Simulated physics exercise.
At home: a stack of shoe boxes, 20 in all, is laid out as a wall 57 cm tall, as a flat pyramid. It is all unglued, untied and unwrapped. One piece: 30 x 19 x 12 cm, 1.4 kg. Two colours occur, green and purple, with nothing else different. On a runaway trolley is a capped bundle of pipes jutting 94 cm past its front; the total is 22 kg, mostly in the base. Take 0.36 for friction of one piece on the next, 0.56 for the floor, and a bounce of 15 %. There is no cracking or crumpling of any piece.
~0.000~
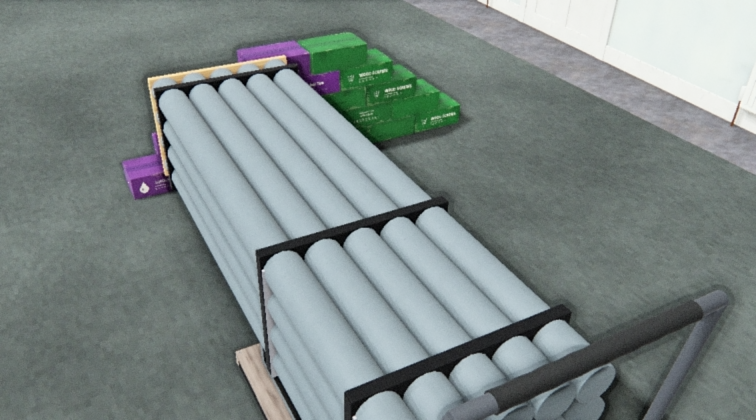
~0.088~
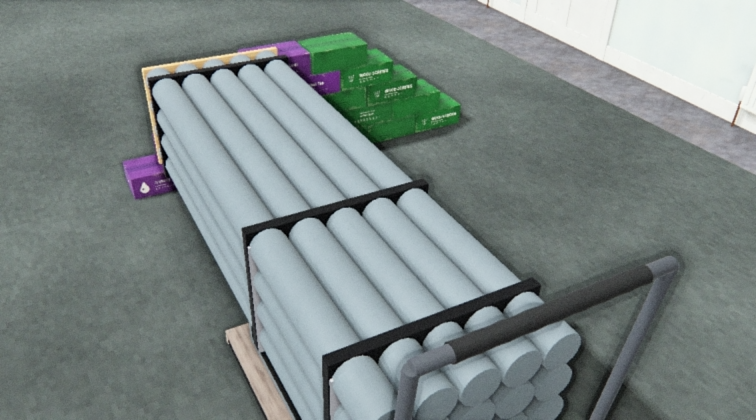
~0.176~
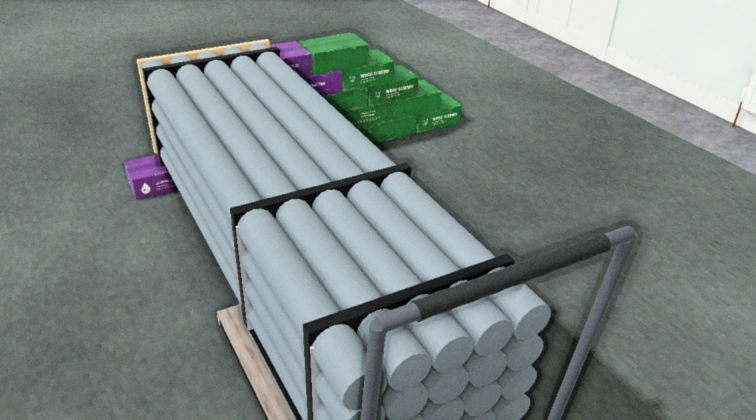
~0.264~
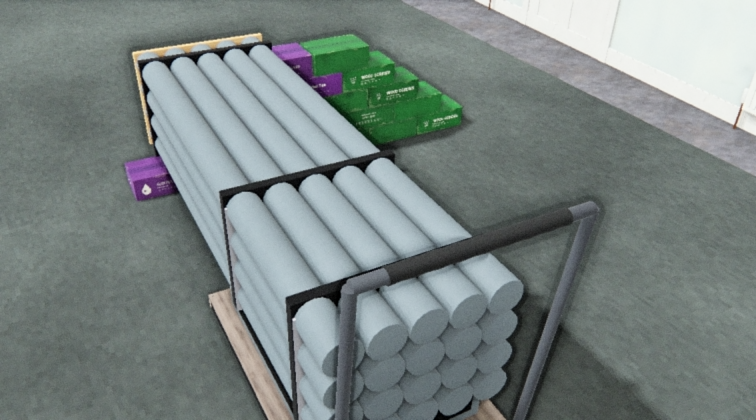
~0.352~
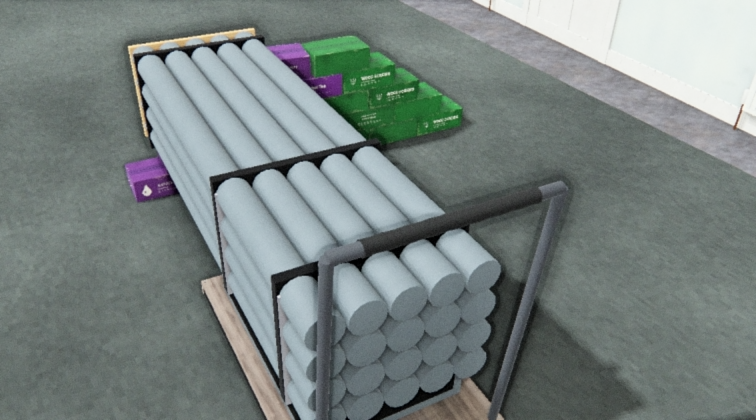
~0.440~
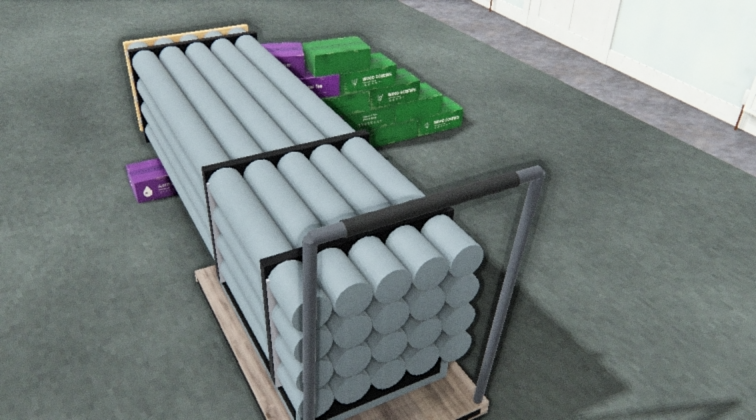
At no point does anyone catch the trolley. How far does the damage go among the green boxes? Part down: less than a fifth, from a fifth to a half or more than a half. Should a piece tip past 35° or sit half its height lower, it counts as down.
Lab note - fraction down at the end: Under one fifth.
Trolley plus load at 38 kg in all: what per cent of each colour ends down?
That would leave green at 10 and purple at 60 per cent.
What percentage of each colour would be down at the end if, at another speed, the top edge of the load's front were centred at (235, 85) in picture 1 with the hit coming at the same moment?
You'd end up with green at 10 per cent down and purple at 60 per cent.
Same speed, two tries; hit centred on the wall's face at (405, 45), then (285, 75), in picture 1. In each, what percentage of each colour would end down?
For green it's 70 then 30 per cent, for purple 20 then 60 per cent.
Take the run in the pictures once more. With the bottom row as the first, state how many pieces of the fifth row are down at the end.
It's 2 in that row.
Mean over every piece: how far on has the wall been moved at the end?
Mean shift: Roughly 15 cm.
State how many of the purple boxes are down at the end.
Purple count down: 7.
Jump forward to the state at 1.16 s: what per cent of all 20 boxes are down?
At that instant, 35 percent.
After 0.76 s, load 34 cm past the wall's line, still rolling; none of the 9 green boxes down (2 of 20 in all colours); top green box leaning 25°; top purple box leaning 27°, 50 mm lower.
After 1.16 s, load 60 cm past the wall's line, still rolling; 1 of the 9 green boxes down (7 of 20 in all colours); top green box leaning 67°, 33 cm lower; top purple box on its side.
At rest (3.5 s), load 1.08 m past the wall's line, stopped; 1 of the 9 green boxes down (8 of 20 in all colours); top green box upside down; top purple box upside down. That is 11 per cent. As the last picture would show them, middles, top green box near (373, 80), top purple box near (293, 82).
